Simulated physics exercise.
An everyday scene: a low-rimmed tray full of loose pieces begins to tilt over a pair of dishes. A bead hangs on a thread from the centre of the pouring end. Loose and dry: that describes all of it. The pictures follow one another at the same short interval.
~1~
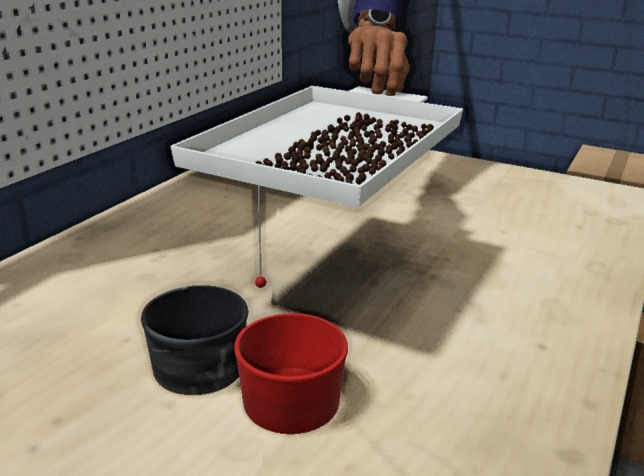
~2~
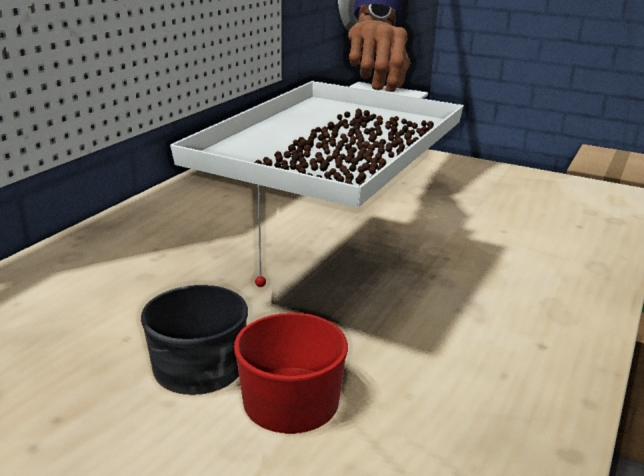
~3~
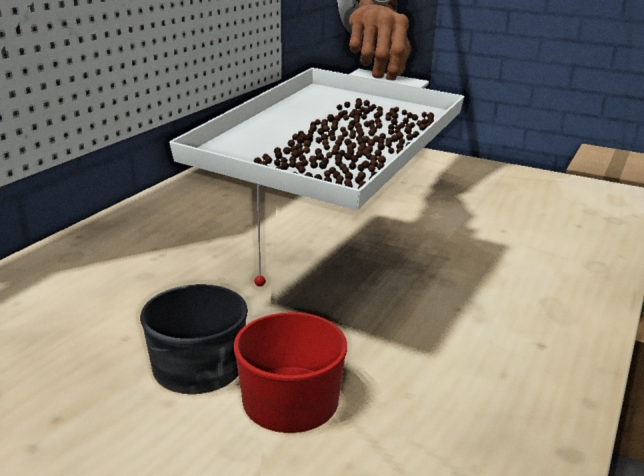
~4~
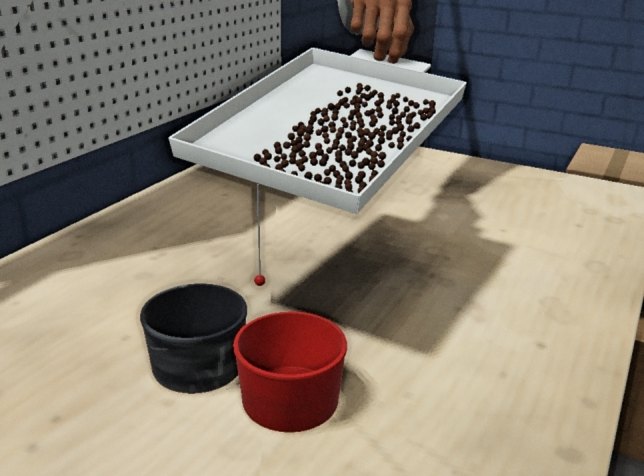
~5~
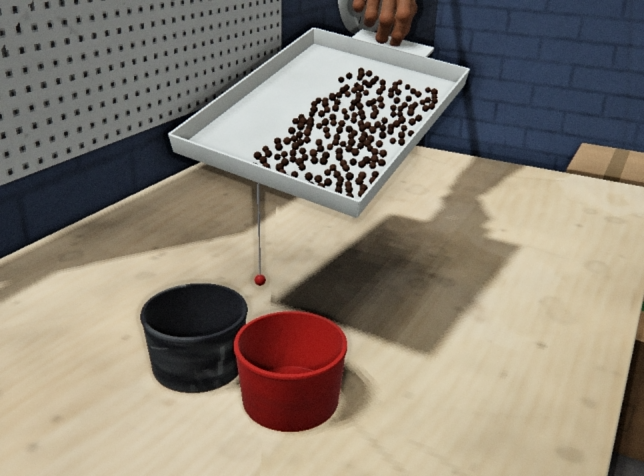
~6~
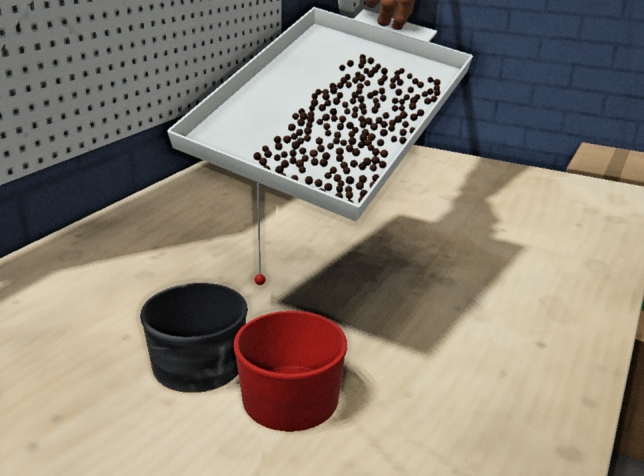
On a pale wooden tabletop beside a blue brick wall, a hand raises the far end of a pale tray of small dark brown pieces, tilting it steadily toward its near right corner above black and red dishes.
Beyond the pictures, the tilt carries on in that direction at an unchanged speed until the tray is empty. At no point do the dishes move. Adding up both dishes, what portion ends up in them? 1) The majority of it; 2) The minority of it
The minority of it.
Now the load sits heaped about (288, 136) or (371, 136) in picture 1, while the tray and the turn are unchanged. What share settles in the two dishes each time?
About 30 % and 30 %.
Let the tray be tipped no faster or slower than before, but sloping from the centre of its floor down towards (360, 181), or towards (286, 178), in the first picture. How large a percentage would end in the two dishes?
The first comes to 10 %, while the second comes to 90 %.
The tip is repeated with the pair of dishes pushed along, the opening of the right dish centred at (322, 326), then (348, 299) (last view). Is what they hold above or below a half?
For the two tries in order: Exceeding half, exceeding half.
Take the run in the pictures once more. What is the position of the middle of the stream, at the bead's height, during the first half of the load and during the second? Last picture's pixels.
For the early half I get (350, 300), and for the late half (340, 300).
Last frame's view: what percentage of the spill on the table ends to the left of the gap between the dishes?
Close to 0 in a hundred.
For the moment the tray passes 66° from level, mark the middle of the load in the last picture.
Roughly at (349, 169).
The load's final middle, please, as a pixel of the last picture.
Centre at rest: Close to (356, 381).
Soon, tray tipped steeply; nearly all on the tray; a stray few in the right dish; a stray few outside both; a stray few in the air.
A while on, tray tipped past a quarter turn; about a third on the tray; a small part in the right dish; about a quarter outside both; about a third in the air.
Towards the end, tray tipped past a quarter turn; about a quarter in the right dish; most outside both.
Finally, tray tipped past a quarter turn; about a quarter in the right dish; none in the left dish; most outside both.
